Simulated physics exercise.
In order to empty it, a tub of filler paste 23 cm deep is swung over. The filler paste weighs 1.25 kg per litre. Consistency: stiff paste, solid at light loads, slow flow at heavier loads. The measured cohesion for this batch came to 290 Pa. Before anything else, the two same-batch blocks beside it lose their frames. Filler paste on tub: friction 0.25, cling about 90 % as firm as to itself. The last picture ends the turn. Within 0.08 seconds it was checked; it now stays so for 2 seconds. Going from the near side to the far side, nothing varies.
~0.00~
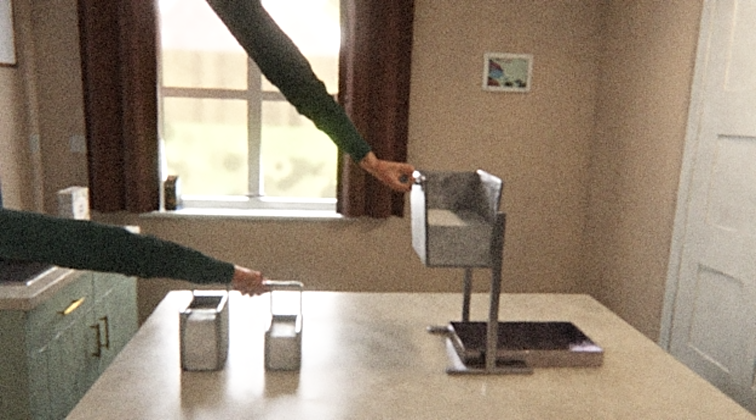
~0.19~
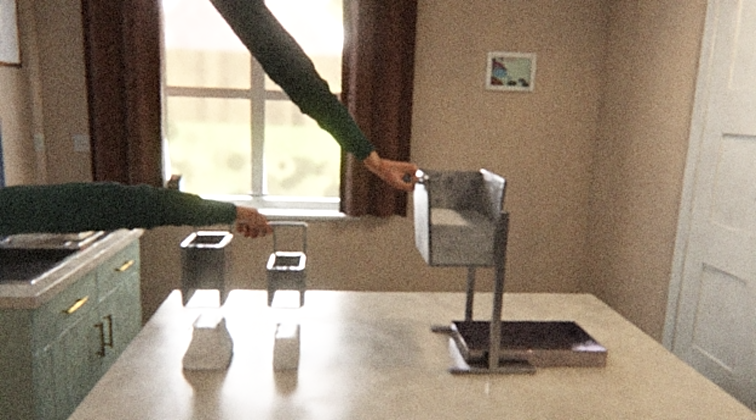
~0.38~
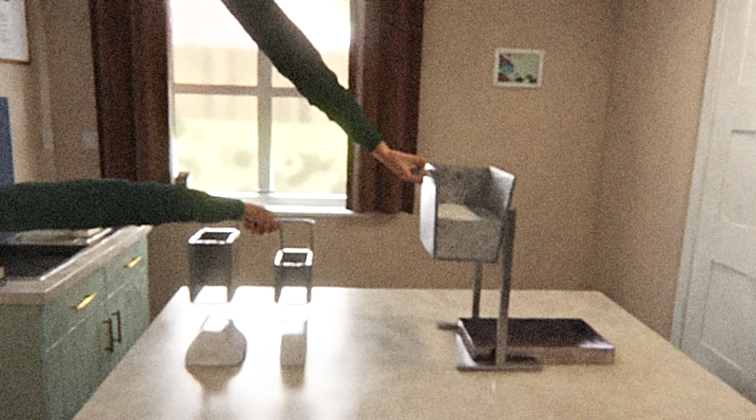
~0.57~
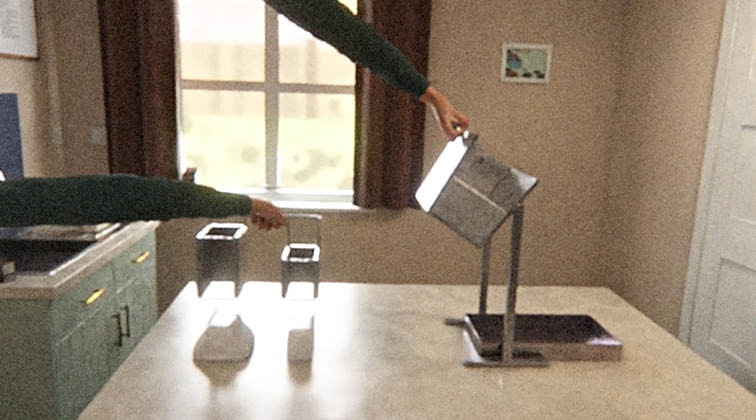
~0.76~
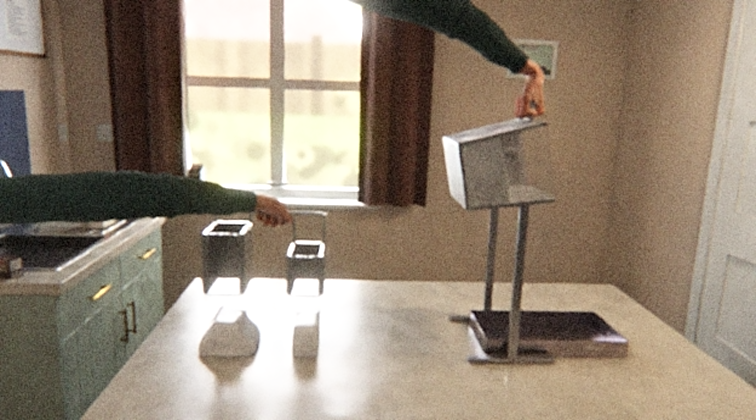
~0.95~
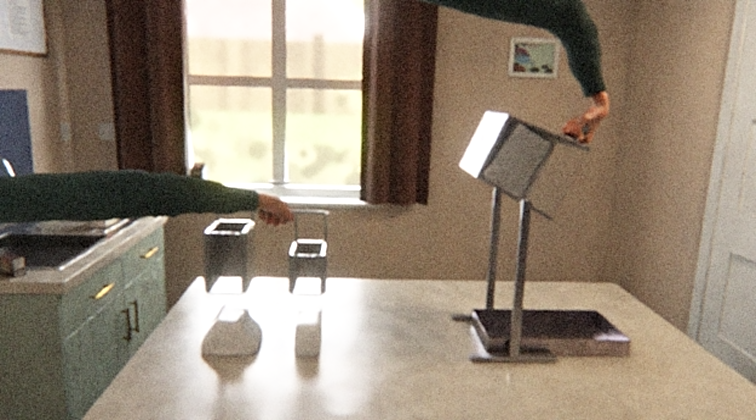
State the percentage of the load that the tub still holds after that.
The tub still holds roughly 0 %.
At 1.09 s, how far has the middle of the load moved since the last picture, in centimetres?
About 10 cm.
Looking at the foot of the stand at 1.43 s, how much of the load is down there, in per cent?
55 %.
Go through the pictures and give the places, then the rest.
The first picture shows handle-side rim at (428, 180), tilt 0 degrees; crest of the filler paste at (440, 224); block heights 14 cm, 9.0 cm (left to right).
The second picture shows handle-side rim at (431, 179), tilt 0 degrees; crest of the filler paste at (443, 224); block heights 11 cm, 8.7 cm (left to right).
The third picture shows handle-side rim at (440, 172), tilt 3 degrees; crest of the filler paste at (443, 218); block heights 9.6 cm, 8.6 cm (left to right).
The fourth picture shows handle-side rim at (479, 137), tilt 34 degrees; crest of the filler paste at (456, 179); block heights 9.6 cm, 8.6 cm (left to right).
The fifth picture shows handle-side rim at (547, 125), tilt 79 degrees; crest of the filler paste at (498, 138); block heights 9.6 cm, 8.6 cm (left to right).
The sixth picture shows handle-side rim at (589, 151), tilt 114 degrees; crest of the filler paste at (518, 125); block heights 9.6 cm, 8.6 cm (left to right).
After 1.09 s, the tub is at 114 degrees and holds 95 %.
After 1.26 s, the tub is at 114 degrees and holds 27 %.
After 1.43 s, the tub is at 114 degrees and holds 0 %.
After 1.60 s, the tub is at 114 degrees and holds 0 %.
After 2.95 s, the tub is at 114 degrees and holds 0 %.
